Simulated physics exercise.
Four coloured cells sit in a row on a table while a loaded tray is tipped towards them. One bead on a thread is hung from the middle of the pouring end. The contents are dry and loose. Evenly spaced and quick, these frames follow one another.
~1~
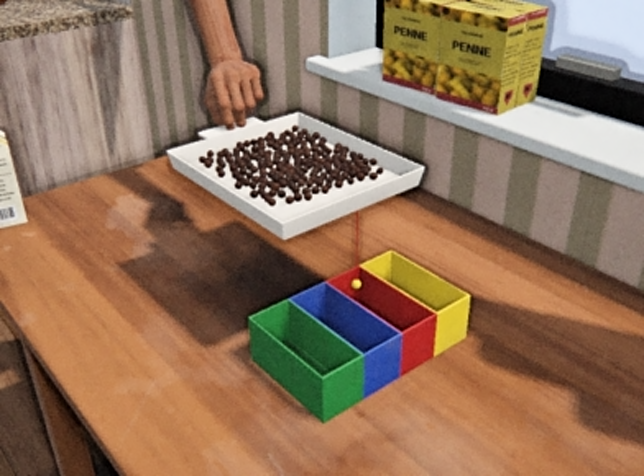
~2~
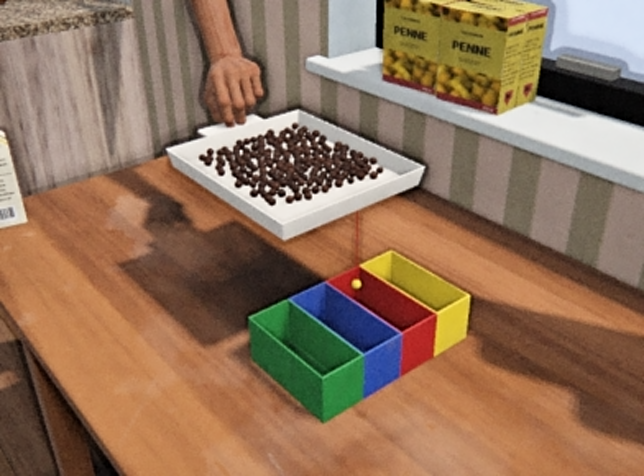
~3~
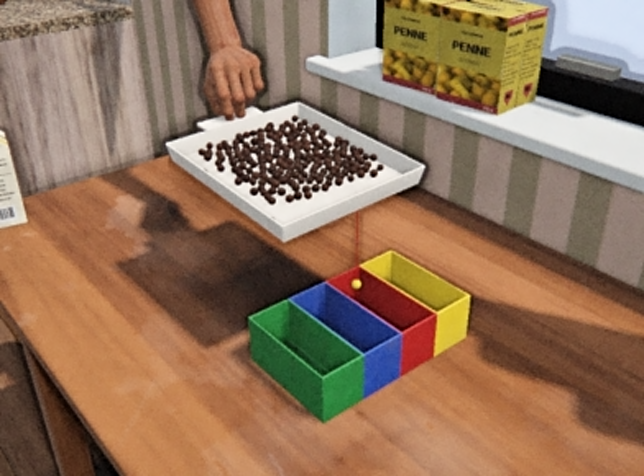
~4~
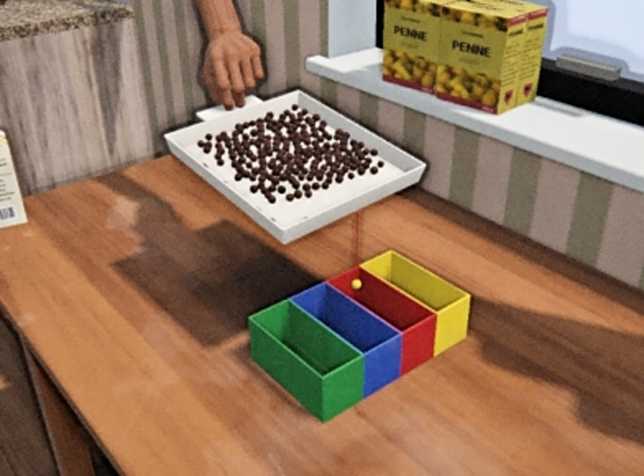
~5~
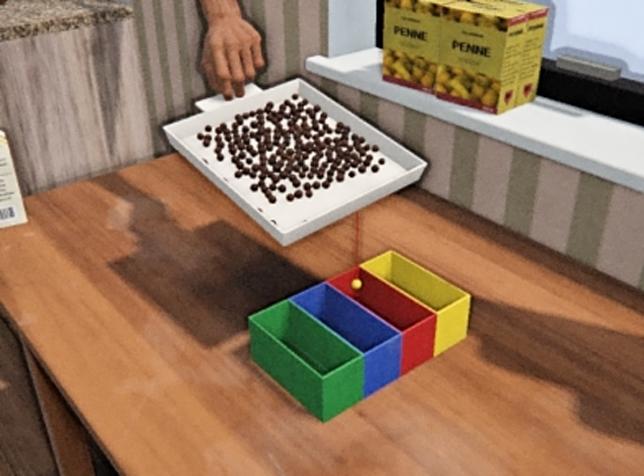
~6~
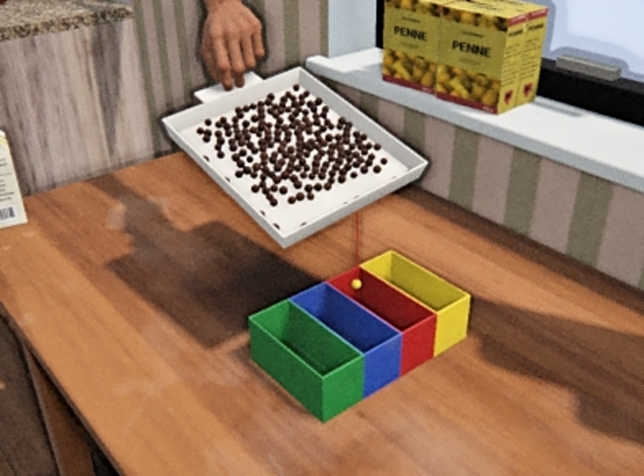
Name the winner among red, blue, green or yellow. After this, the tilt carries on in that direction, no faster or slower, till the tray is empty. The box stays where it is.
Winner: Green.
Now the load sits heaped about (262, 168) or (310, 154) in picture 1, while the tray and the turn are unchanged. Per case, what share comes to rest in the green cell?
That would be 60 per cent, and then 70 per cent.
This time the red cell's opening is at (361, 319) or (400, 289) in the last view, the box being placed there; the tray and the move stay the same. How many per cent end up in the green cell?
First placement: 20 per cent; second placement: 40 per cent.
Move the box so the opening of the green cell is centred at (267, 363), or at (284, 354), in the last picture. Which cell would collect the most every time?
Try 1 - the cell in blue; try 2 - the blue cell.
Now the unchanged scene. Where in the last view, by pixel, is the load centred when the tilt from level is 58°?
The middle of the pieces sits at roughly (315, 200).
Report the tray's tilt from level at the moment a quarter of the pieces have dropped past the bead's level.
Around 85°, give or take.
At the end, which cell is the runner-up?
Second: Blue.
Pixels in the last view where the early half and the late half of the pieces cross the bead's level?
(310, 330), then (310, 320).
Soon, tray tipped steeply; nearly all on the tray; a stray few in the green cell; a stray few in the blue cell; a stray few falling or outside the box.
A while on, tray tipped right over; about a quarter on the tray; about a third in the green cell; a small part in the blue cell; a stray few in the red cell; about a quarter falling or outside the box.
Towards the end, tray tipped past a quarter turn; about two thirds in the green cell; about a quarter in the blue cell; a stray few in the red cell; a stray few in the yellow cell; a small part falling or outside the box.
Finally, tray tipped past a quarter turn; about two thirds in the green cell; about a quarter in the blue cell; a stray few in the red cell; a stray few in the yellow cell; a small part outside the box.
